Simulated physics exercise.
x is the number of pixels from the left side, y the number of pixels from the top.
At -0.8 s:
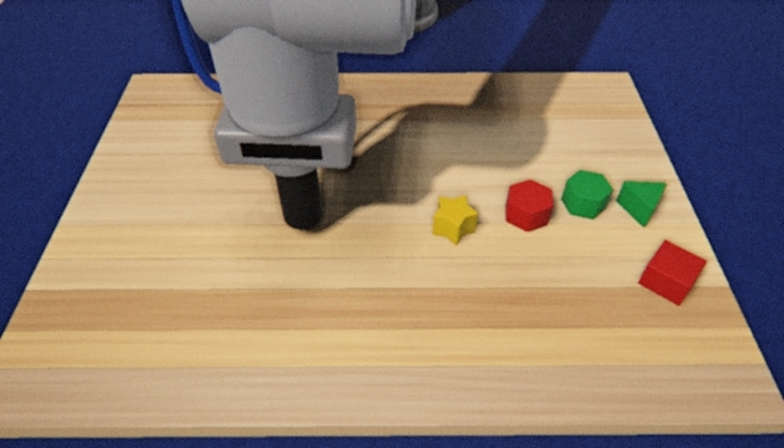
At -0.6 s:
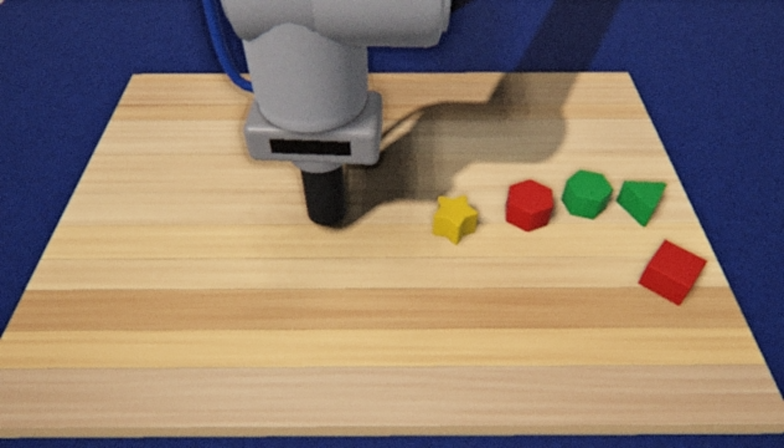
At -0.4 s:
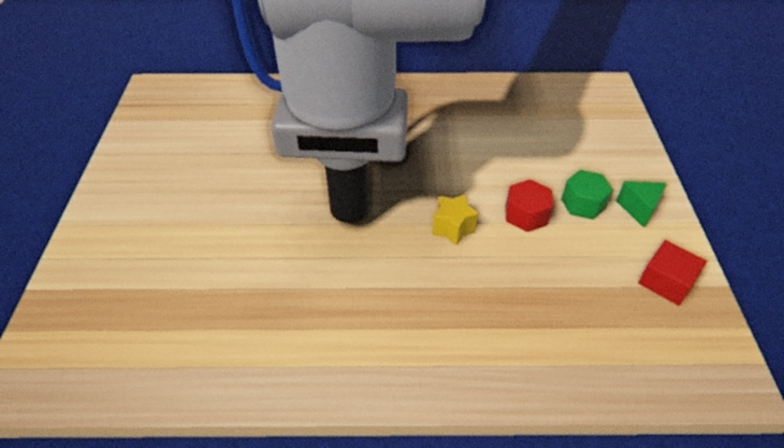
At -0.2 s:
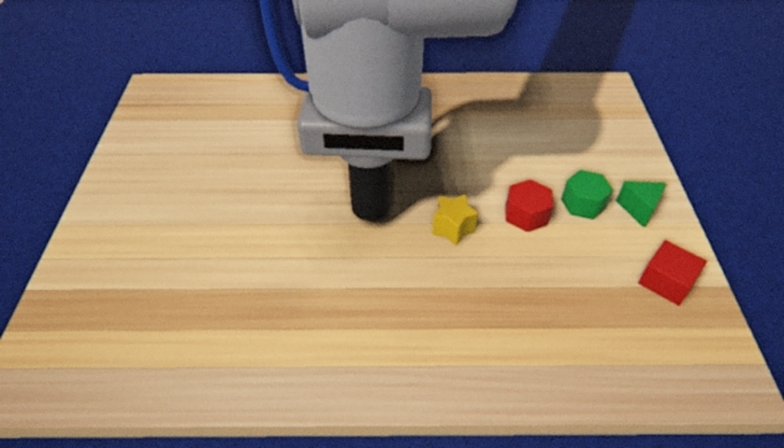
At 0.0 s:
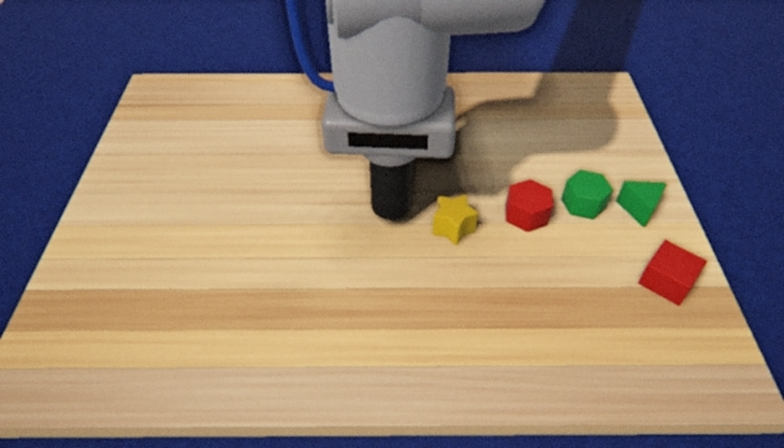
At first, a grey robot arm holds a black rod over the left part of a wooden board, with a yellow star, two red blocks and two green blocks to its right. The arm then slides the rod steadily rightward, ending just left of the star, while all five blocks stay still.
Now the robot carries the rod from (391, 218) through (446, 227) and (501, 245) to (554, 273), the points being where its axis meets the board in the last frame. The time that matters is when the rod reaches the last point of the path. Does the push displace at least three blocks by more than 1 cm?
No
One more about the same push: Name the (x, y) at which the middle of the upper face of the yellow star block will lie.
My best guess is (599, 251).
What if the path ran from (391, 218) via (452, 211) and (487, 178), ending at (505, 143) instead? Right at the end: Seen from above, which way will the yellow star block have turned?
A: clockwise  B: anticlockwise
The correct letter is A.
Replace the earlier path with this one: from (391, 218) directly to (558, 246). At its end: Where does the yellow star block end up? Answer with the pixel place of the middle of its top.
For the centre of its top, I'd go with (603, 234).
The first path, step by step. One third of the way, rod at (449, 215); yellow star block at (485, 214).
Two thirds of the way, rod at (505, 234); yellow star block at (545, 233); red six-sided block at (535, 194).
At the end, rod at (558, 261); yellow star block at (599, 251), turned 20° anticlockwise; red six-sided block at (535, 194); red square block in place.
